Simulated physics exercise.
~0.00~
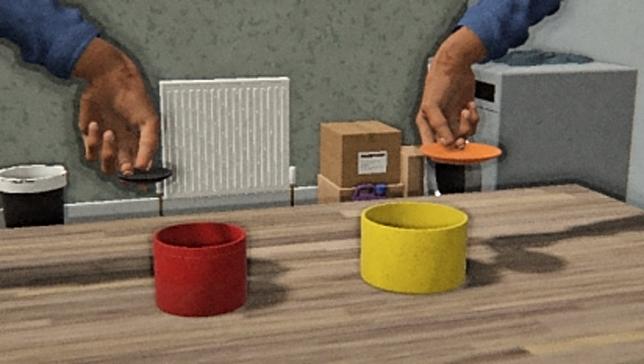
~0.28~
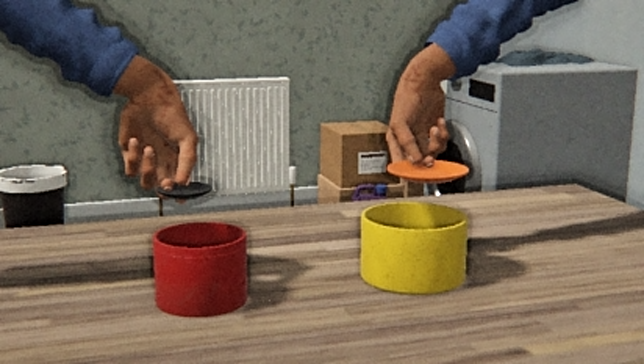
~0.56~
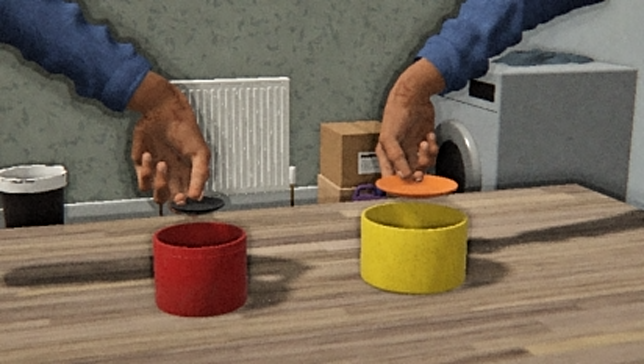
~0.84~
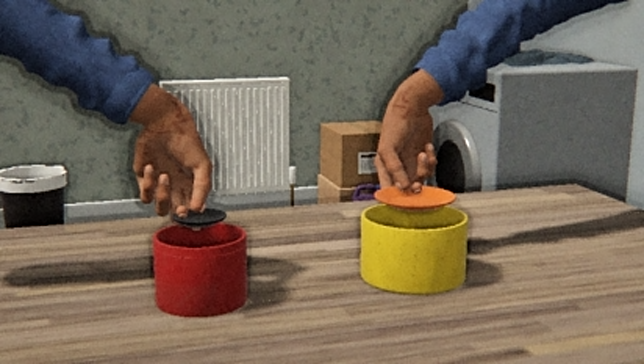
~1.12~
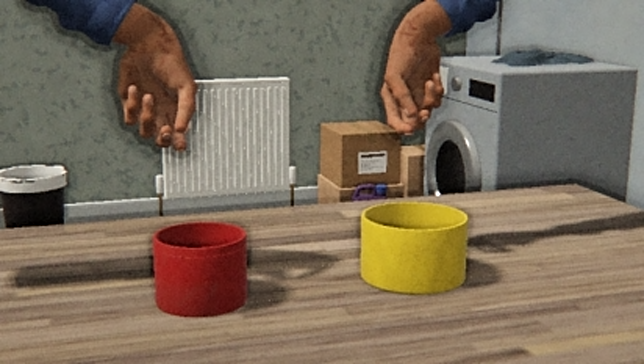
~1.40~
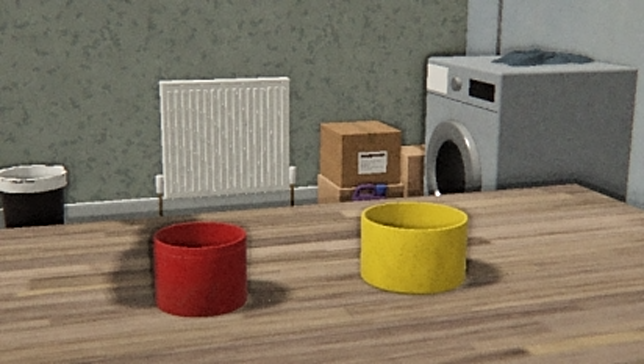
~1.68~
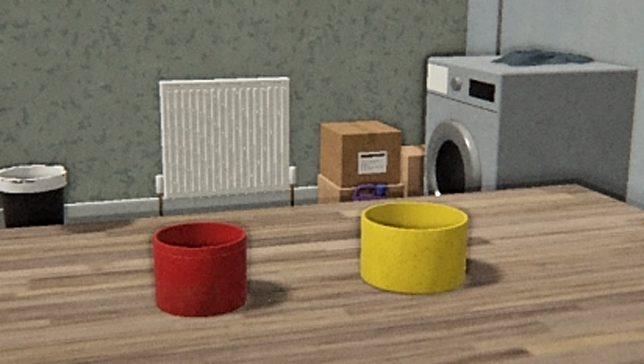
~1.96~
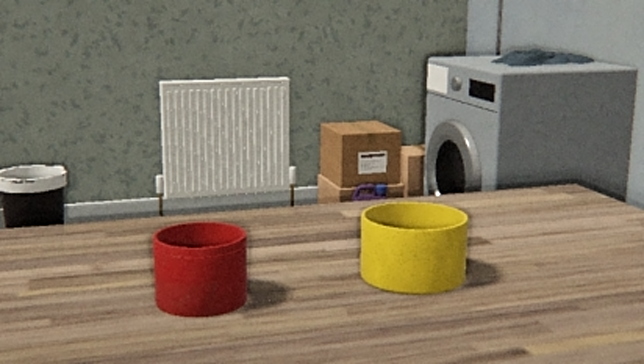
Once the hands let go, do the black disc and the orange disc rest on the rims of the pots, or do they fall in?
Both fall in. The black disc slips past the rim of the red pot, and the orange disc slips past the rim of the yellow one.
